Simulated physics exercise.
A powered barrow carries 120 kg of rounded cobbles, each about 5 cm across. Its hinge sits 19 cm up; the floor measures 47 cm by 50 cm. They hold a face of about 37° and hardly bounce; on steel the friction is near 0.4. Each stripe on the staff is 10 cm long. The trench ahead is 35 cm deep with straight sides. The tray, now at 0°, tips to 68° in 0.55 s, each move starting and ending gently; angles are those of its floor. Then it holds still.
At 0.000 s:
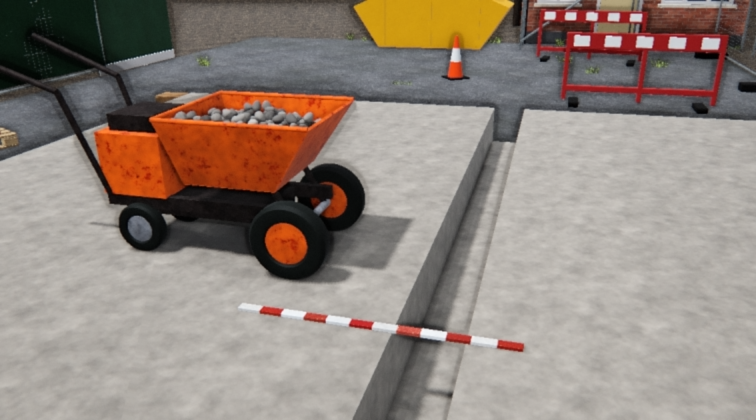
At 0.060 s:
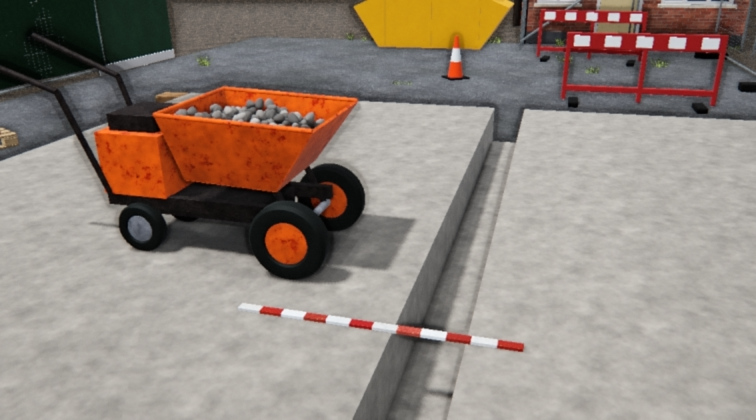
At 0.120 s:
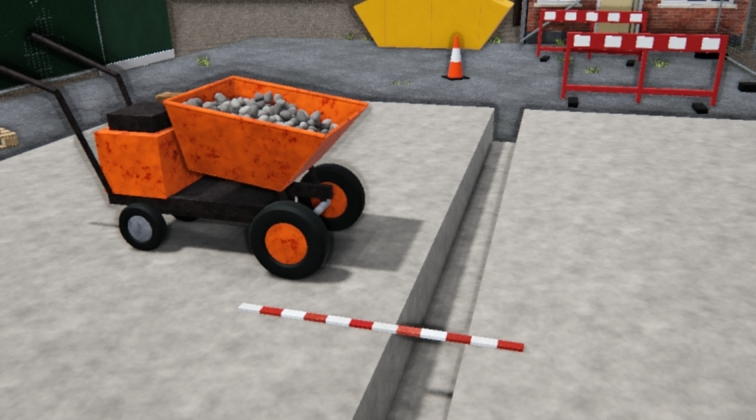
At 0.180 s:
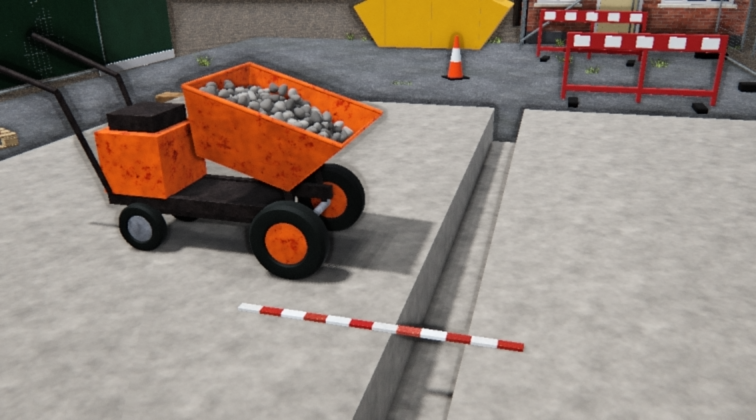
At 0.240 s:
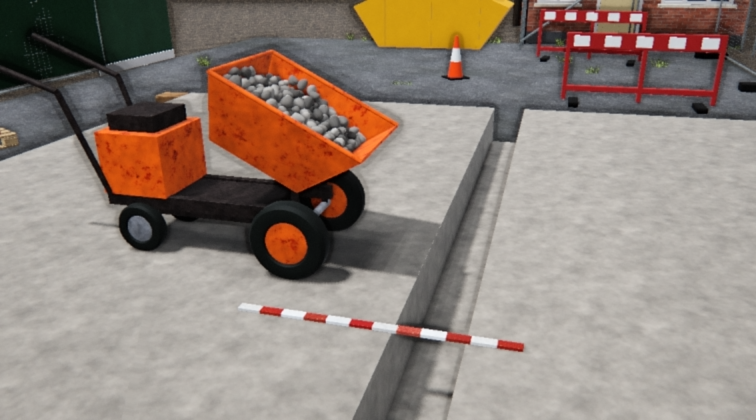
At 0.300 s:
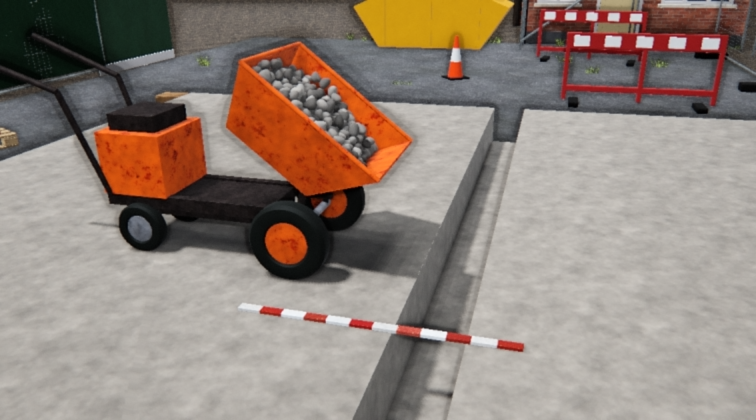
An orange powered barrow stands still while its stone-filled tray tilts steeply toward the right.
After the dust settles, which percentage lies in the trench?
Roughly 60 per cent ends in the trench.
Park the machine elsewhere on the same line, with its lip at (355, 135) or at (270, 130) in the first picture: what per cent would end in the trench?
About 30 and 70 per cent.
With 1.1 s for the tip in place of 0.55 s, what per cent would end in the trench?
In that case some 80 per cent.
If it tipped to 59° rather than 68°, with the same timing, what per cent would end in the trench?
In that case some 35 per cent.
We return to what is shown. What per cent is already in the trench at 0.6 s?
About 20 per cent by then.
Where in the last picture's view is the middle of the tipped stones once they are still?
Around (469, 308).
After 0.4 s the floor is at 57°; 100 % in the tray; the foremost stones are at (381, 185).
After 0.6 s the floor is at 68°; 79 % in the tray, 21 % in the trench; the foremost stones are at (483, 252).
After 1.0 s the floor is at 68°; 24 % in the tray, 36 % in the trench, 39 % past the trench; the foremost stones are at (694, 297).
After 3.0 s the floor is at 68°; 0 % in the tray, 60 % in the trench, 40 % past the trench; the foremost stones are past the picture's edge.
